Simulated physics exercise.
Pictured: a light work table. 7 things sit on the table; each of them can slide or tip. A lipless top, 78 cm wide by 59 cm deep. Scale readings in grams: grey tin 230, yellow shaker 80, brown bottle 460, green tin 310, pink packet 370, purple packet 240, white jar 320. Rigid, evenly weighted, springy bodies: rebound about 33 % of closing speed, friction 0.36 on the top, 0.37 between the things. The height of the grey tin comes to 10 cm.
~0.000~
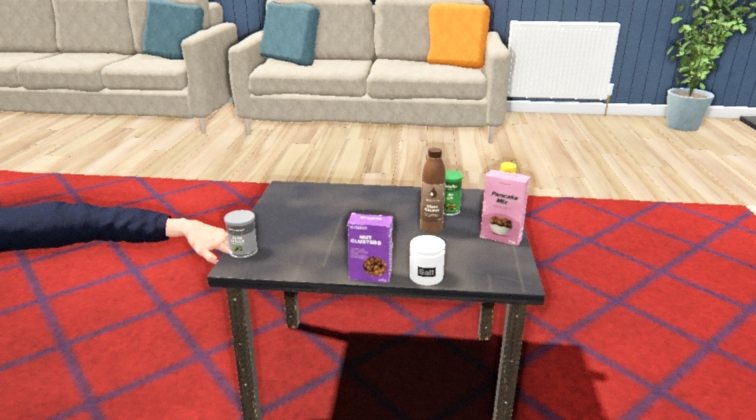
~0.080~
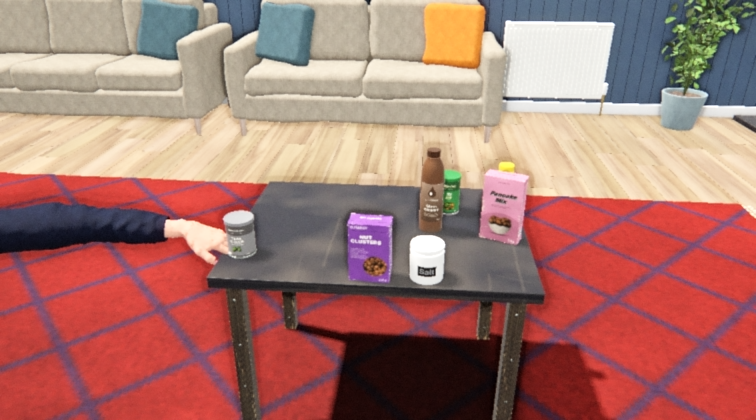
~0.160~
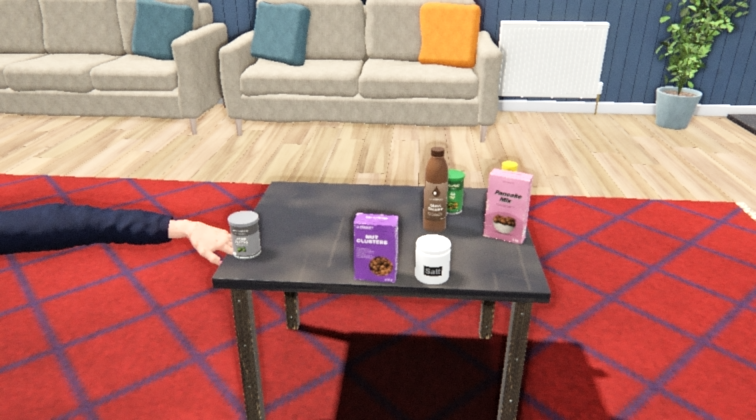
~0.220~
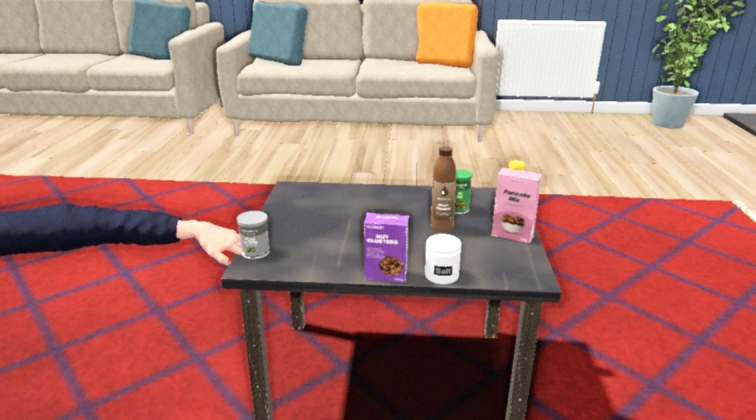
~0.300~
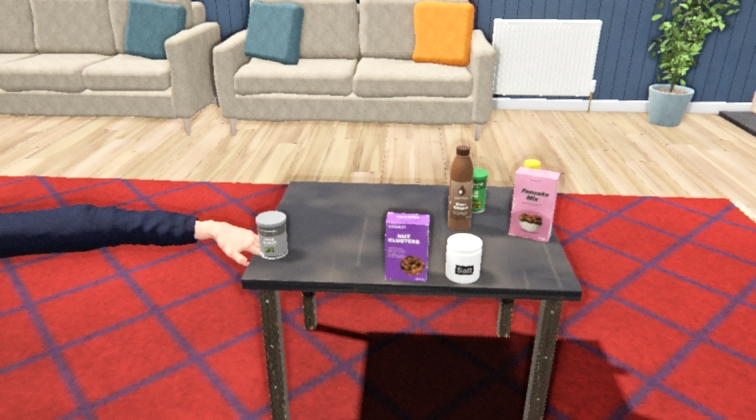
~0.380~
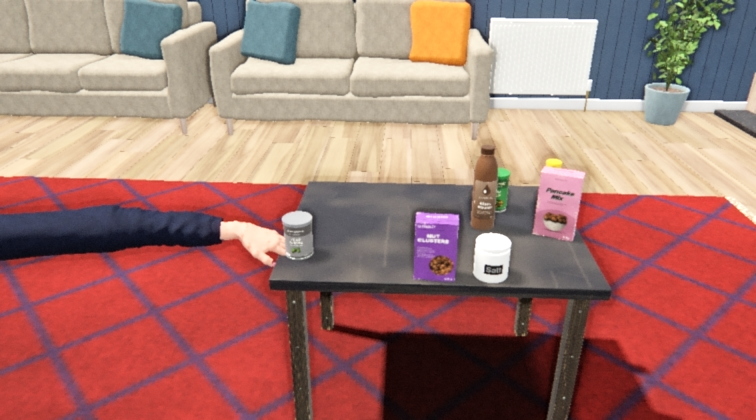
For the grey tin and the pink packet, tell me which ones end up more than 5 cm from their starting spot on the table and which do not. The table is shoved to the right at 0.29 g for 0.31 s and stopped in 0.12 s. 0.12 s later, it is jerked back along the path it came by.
In order: Grey tin: Still there, pink packet: Gone from there.
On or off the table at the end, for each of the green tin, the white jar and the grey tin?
Green tin: Stays in bounds; white jar: Stays in bounds; grey tin: Stays in bounds.
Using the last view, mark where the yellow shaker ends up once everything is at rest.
Near (603, 346).
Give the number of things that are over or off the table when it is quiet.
Tally: 3.
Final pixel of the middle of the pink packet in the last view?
Near (578, 399).
After 0.68 s, table 19 cm from its start; yellow shaker and pink packet now off the table; grey tin slid 6 cm near (337, 237); brown bottle leaning 70°.
After 0.98 s, table 2 cm from its start; grey tin slid 5 cm near (266, 235); brown bottle on its side; white jar slid 5 cm.
At rest (3.0 s), off the table, yellow shaker and pink packet; tipped over on the table, brown bottle; the other 4 in place, give or take 5 cm. Seen from the same camera at the end, grey tin near (240, 234), pink packet near (578, 399).
